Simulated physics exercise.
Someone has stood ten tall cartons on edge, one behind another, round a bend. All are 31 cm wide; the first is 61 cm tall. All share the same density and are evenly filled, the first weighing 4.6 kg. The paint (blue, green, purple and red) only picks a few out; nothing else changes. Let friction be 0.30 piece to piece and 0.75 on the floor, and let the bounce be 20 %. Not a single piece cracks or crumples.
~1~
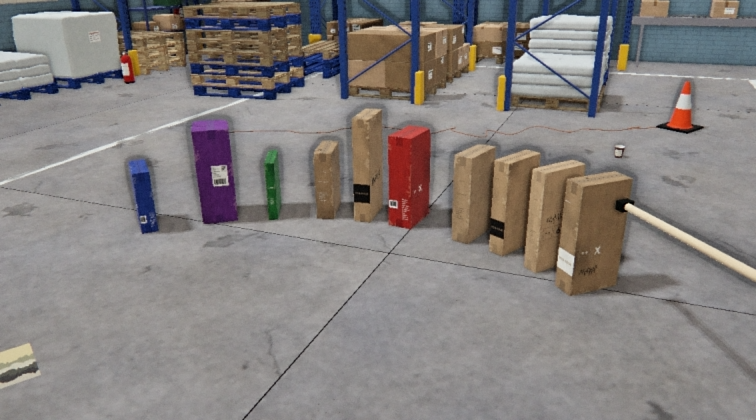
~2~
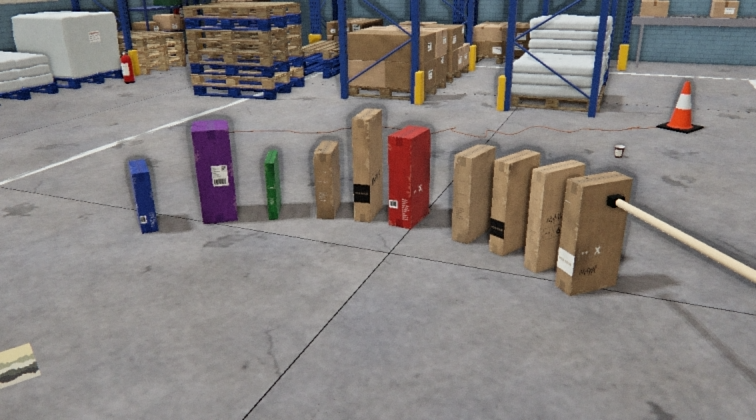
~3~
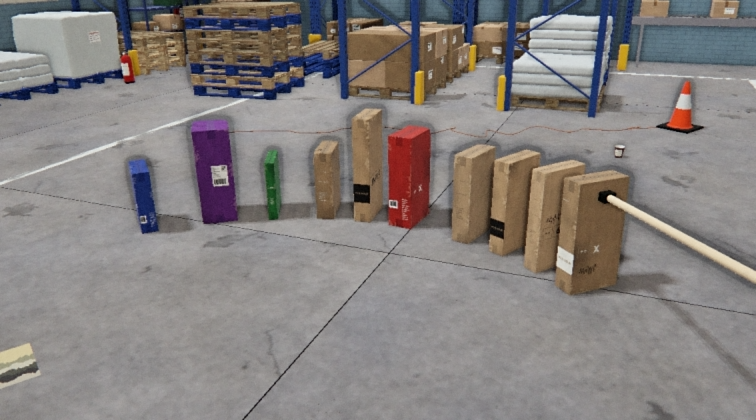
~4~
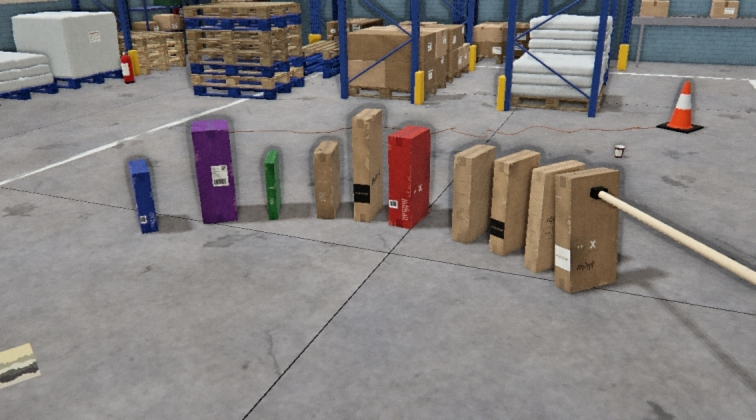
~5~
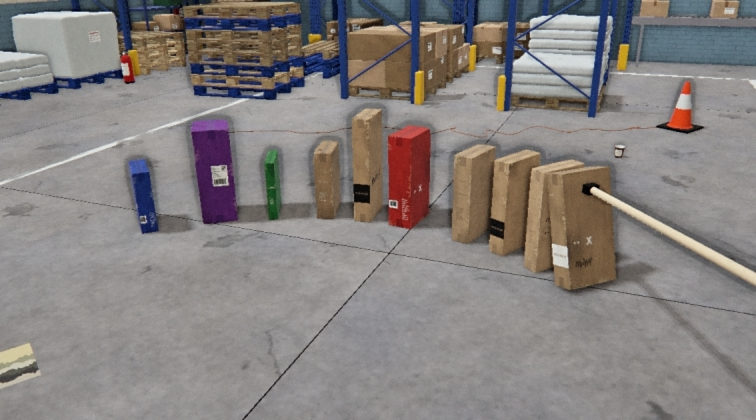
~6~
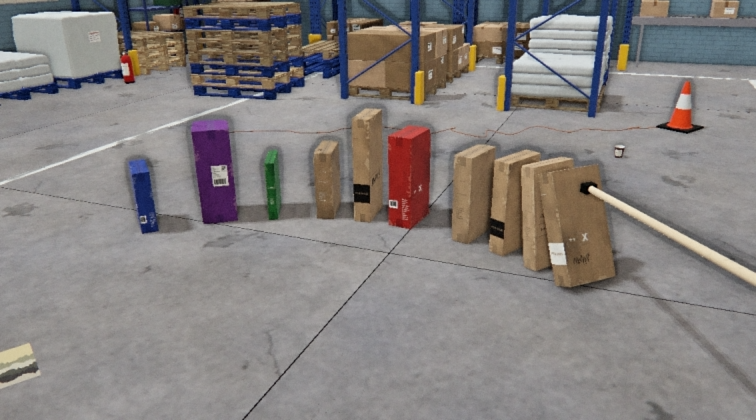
A pole moves left and pushes the nearest brown carton, which leans slightly left.
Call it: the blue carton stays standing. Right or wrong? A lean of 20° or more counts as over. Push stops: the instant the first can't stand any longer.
Right.
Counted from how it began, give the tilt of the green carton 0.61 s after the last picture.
About 0°.
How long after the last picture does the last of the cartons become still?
Near 2.0 s.
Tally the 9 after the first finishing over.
Count: 7.
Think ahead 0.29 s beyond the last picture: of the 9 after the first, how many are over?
It's 1 by that point.
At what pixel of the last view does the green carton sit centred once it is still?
In the last picture it sits at roughly (257, 208).
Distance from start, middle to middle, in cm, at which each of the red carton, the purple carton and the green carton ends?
Roughly red 40 cm, purple 10 cm, green 20 cm.
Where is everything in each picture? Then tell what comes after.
In the first picture (places mark the middle of the side facing us), pole end (620, 207) 10 cm from the first carton; blue carton (145, 203); green carton (271, 192); red carton (400, 184); the rest undisturbed.
The second picture shows pole end (611, 202) 41 mm from the first carton; blue carton (145, 203).
The third picture shows pole end (602, 198) pushing; blue carton (145, 203).
The fourth picture shows pole end (594, 194) pushing; blue carton (145, 203); the rest undisturbed.
The fifth picture shows pole end (586, 190) pushing; blue carton (145, 203); the rest undisturbed.
The sixth picture shows pole end (584, 189) stopped; blue carton (145, 203); green carton (271, 192); red carton (400, 184); steepest lean 8°, the carton at (528, 219); one has shifted.
Then, 0.29 s after the last picture, 1 of the 9 other cartons over; blue carton unmoved.
Then, 0.61 s after the last picture, 3 of the 9 other cartons over; blue carton unmoved; red carton leaning 6°.
Then, 1.01 s after the last picture, 6 of the 9 other cartons over; blue carton unmoved; red carton leaning 43°.
Then, 1.29 s after the last picture, 7 of the 9 other cartons over; blue carton unmoved; red carton leaning 68°.
At rest, 7 of the 9 other cartons over; blue carton unmoved; green carton lying flat; red carton leaning 68°. Two left standing. As the last picture would show them, middles, blue carton near (143, 196), green carton near (257, 208).
